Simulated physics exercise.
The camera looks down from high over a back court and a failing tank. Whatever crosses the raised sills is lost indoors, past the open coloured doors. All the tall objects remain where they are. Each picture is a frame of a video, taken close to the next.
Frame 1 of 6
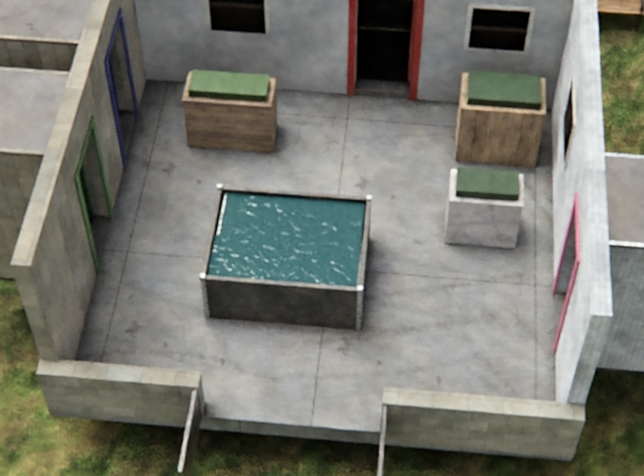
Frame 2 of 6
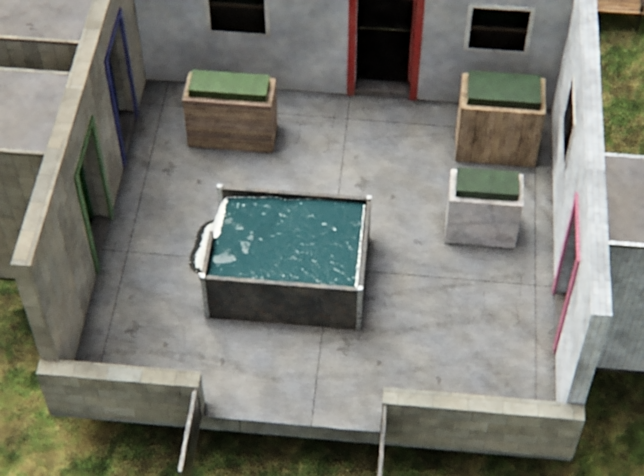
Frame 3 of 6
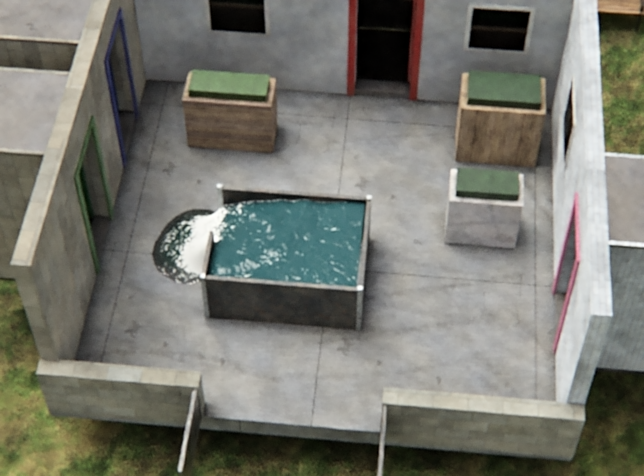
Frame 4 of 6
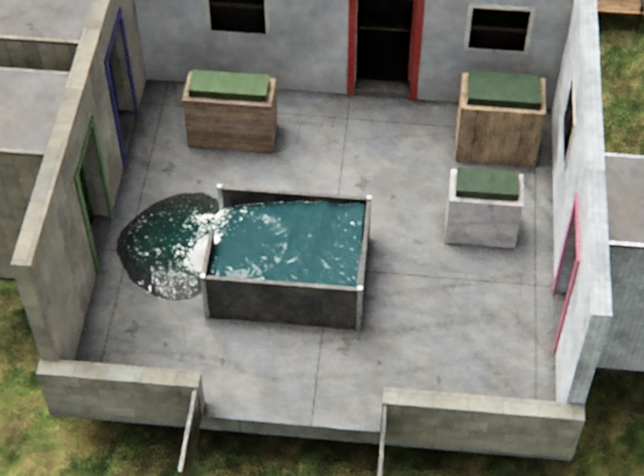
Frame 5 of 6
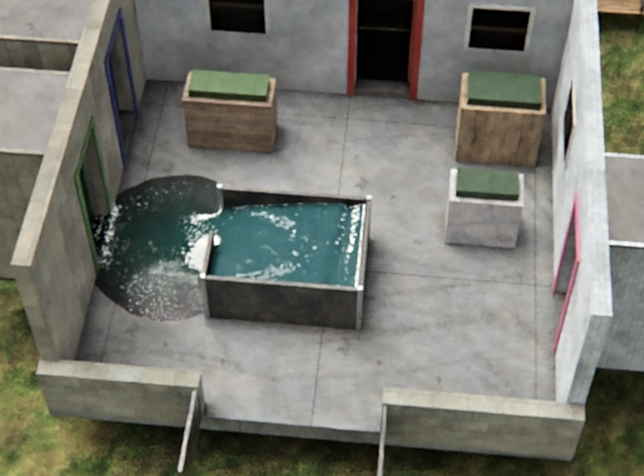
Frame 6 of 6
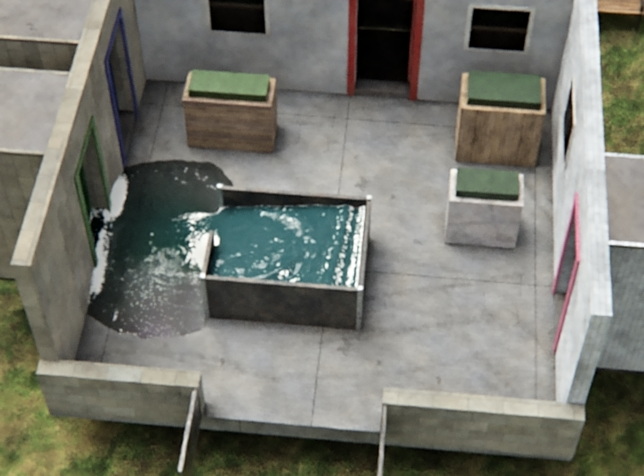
The video shows a high view of a walled courtyard where a tank of blue-green water opens on its left side, and foaming water pours out, spreading across the grey floor to the left wall by the green-framed doorway.
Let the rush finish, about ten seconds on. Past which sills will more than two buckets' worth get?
Outcome: The pink door ends up within two buckets, the green door ends up over two buckets, the blue door ends up within two buckets, the red door ends up within two buckets.
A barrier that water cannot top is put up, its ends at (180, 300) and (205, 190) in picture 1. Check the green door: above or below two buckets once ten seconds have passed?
Note - green door does not reach it.
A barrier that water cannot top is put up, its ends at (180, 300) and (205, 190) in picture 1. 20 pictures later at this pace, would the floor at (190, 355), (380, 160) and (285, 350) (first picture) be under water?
Log, spots one to three: Swamped; swamped; spared.
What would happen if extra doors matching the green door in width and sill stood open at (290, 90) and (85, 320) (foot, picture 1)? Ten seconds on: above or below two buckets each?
The first door comes in lower, while the second comes in higher.
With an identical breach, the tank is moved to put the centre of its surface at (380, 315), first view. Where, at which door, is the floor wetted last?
Last of all, the one in pink.
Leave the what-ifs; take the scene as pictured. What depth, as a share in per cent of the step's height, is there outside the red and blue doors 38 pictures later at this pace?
The first comes to about 40 percent, the second to about 40 percent.
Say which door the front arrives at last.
It's the pink-painted one.
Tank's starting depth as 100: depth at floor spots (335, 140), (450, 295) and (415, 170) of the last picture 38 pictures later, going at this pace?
The three come to near 2, 0 and 4 per cent respectively.
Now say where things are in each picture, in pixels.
Still water in the tank at (288, 240), in the first frame.
The front is at a hidden place, out from the gap at (220, 235), in the second frame.
Water pours out at (221, 238) and has run to (159, 257), in the third frame.
Water pours out at (221, 239) and has run to (122, 241), in the fourth frame.
Water pours out at (221, 238) and has run to (103, 216), in the fifth frame.
The front is at (123, 172), out from the gap at (221, 238), in the sixth frame.
A moment on, water covers 20 % of the floor; the pink door not reached, the green door far over two buckets in, the blue door wet at the sill, nothing in, the red door not reached.
Next, water covers 25 % of the floor; the pink door not reached, the green door far over two buckets in, the blue door wet at the sill, nothing in, the red door not reached.
Then, water covers 45 % of the floor; the pink door not reached, the green door far over two buckets in, the blue door wet at the sill, nothing in, the red door wet at the sill, nothing in.
Later, water covers 75 % of the floor; the pink door not reached, the green door far over two buckets in, the blue door wet at the sill, nothing in, the red door wet at the sill, nothing in.
In the end, water covers 95 % of the floor; the pink door under two buckets in, the green door far over two buckets in, the blue door wet at the sill, nothing in, the red door wet at the sill, nothing in.
